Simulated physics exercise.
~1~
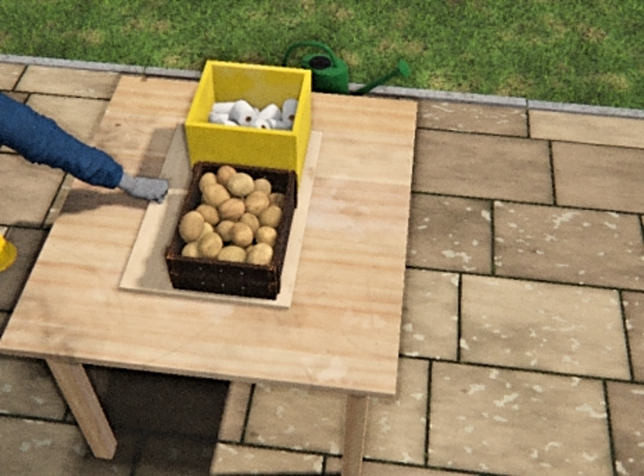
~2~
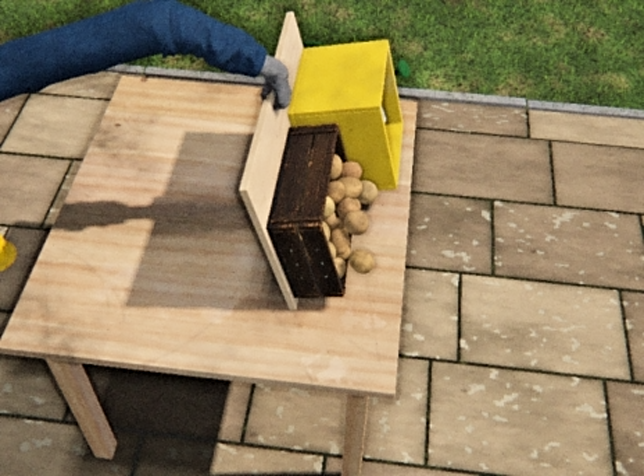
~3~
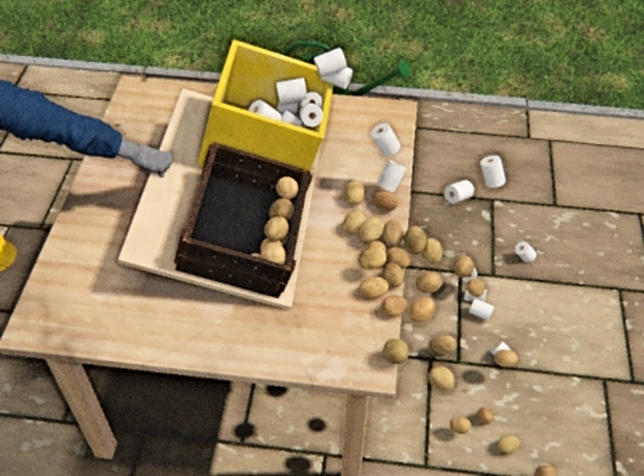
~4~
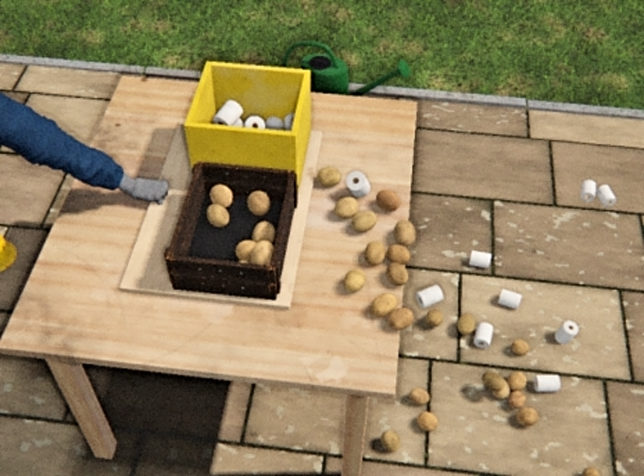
At the start, a yellow tote of white paper rolls and a black tote full of potatoes sit on a plywood board on a wooden table, with a blue-sleeved, gloved arm at the board's left edge. The arm lifts that edge and tips the board steeply to the right, both totes turning with it. Potatoes and rolls spill across the table and onto the paving as the board is lowered. Finally, the board lies flat again, with a few potatoes left in the black tote, some rolls still in the yellow one, and the rest scattered to the right.
